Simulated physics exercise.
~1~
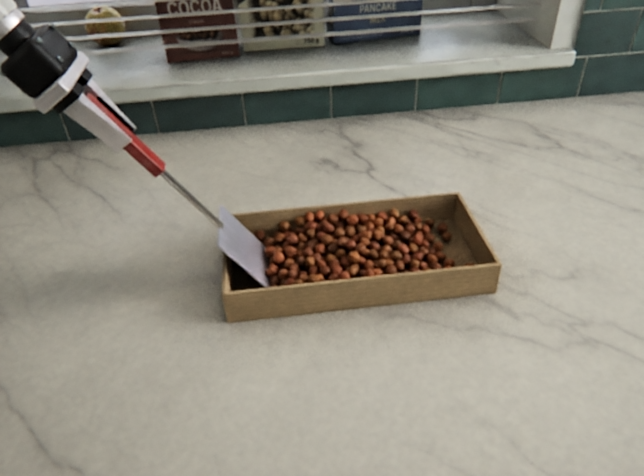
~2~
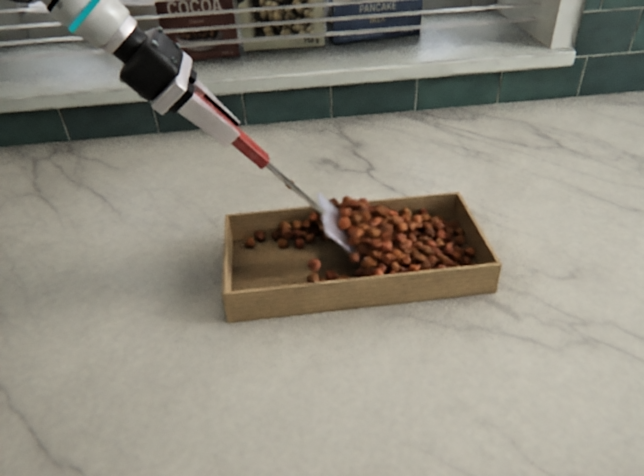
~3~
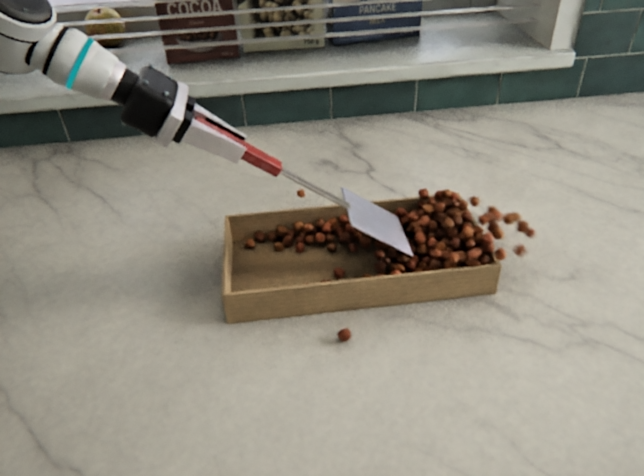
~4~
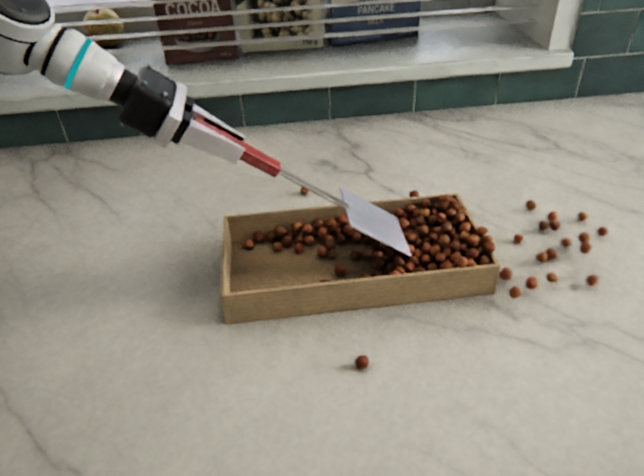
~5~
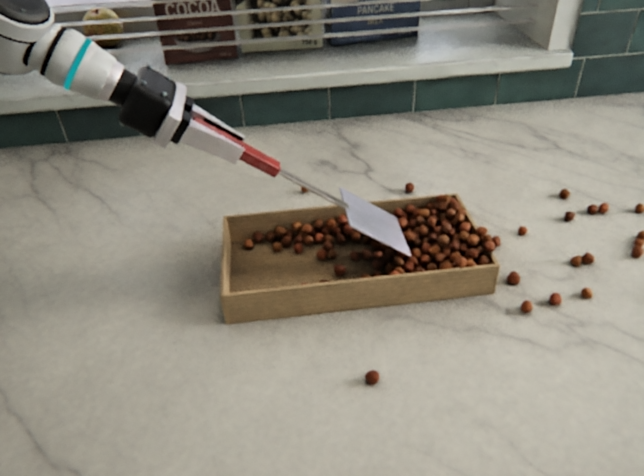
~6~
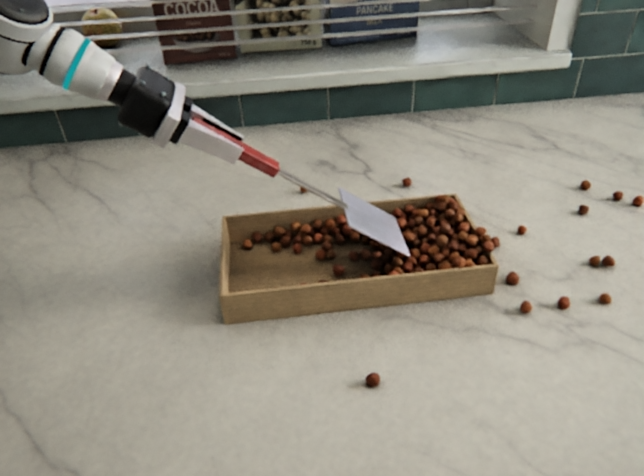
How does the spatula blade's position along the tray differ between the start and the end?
At the start the blade is at the left end of the tray, and at the end it is farther right, near the middle of the tray beside the heaped nuts.
